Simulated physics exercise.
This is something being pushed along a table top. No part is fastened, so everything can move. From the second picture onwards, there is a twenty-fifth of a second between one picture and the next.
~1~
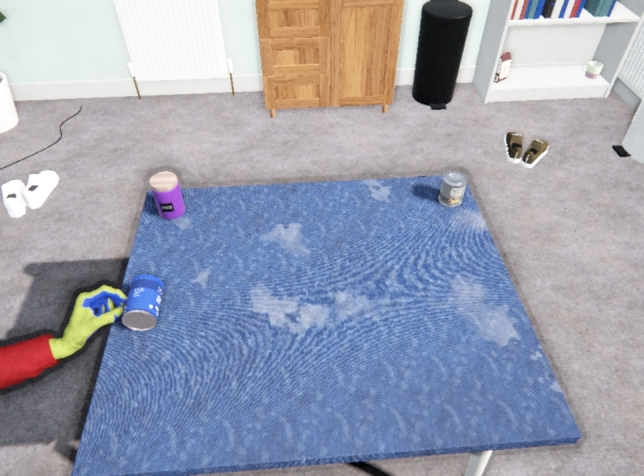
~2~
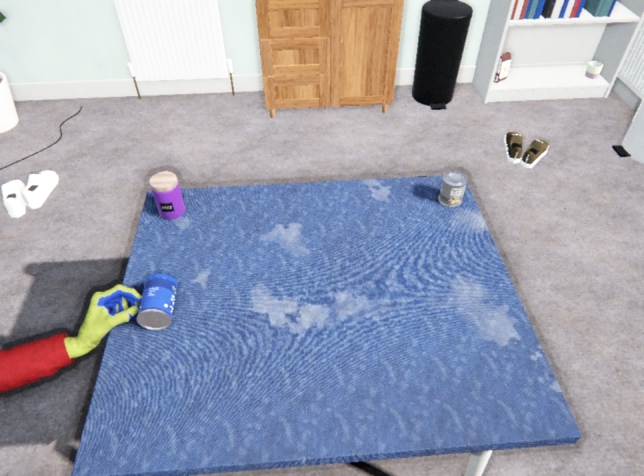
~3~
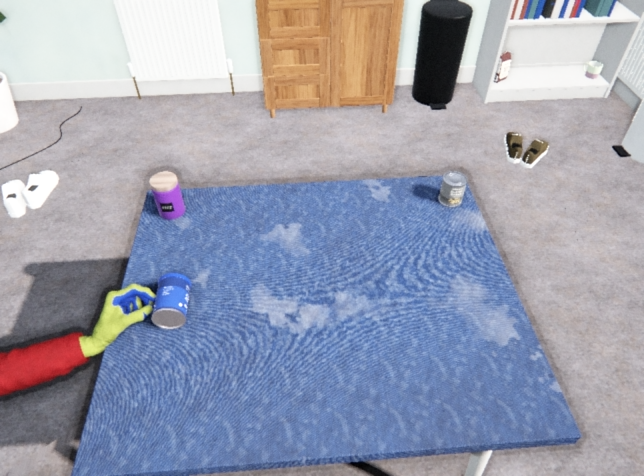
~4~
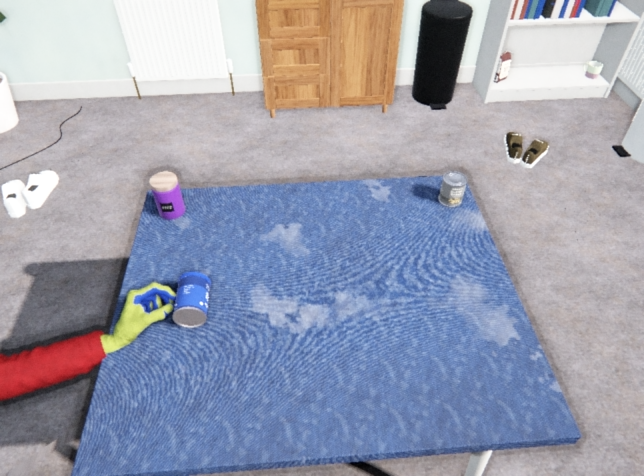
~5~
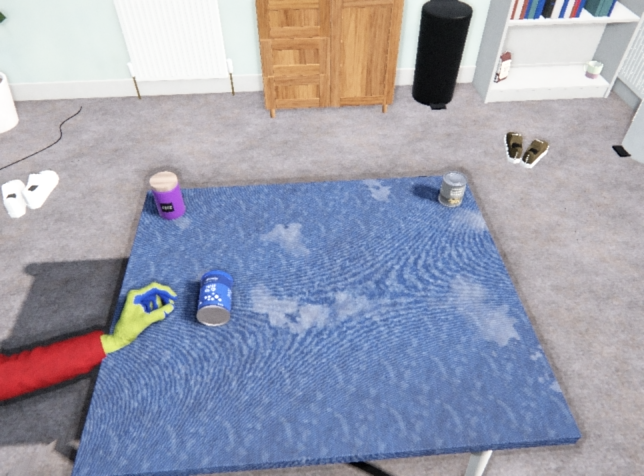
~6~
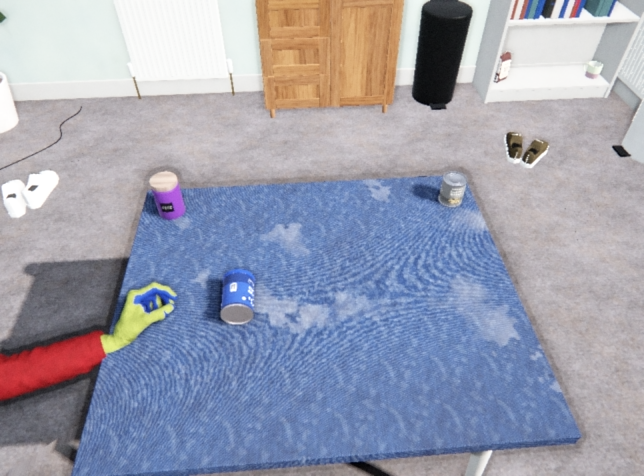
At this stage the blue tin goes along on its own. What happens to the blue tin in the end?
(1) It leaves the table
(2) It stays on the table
1, it leaves the table.
Then, 0.20 s past the last view, blue tin displaced well along near (346, 290).
Then, 0.50 s past the last view, blue tin displaced well along near (491, 281).
Then, 0.70 s past the last view, blue tin now off the table.
Then, 1.00 s past the last view, things are still on the move.
Finally, off the table, blue tin.
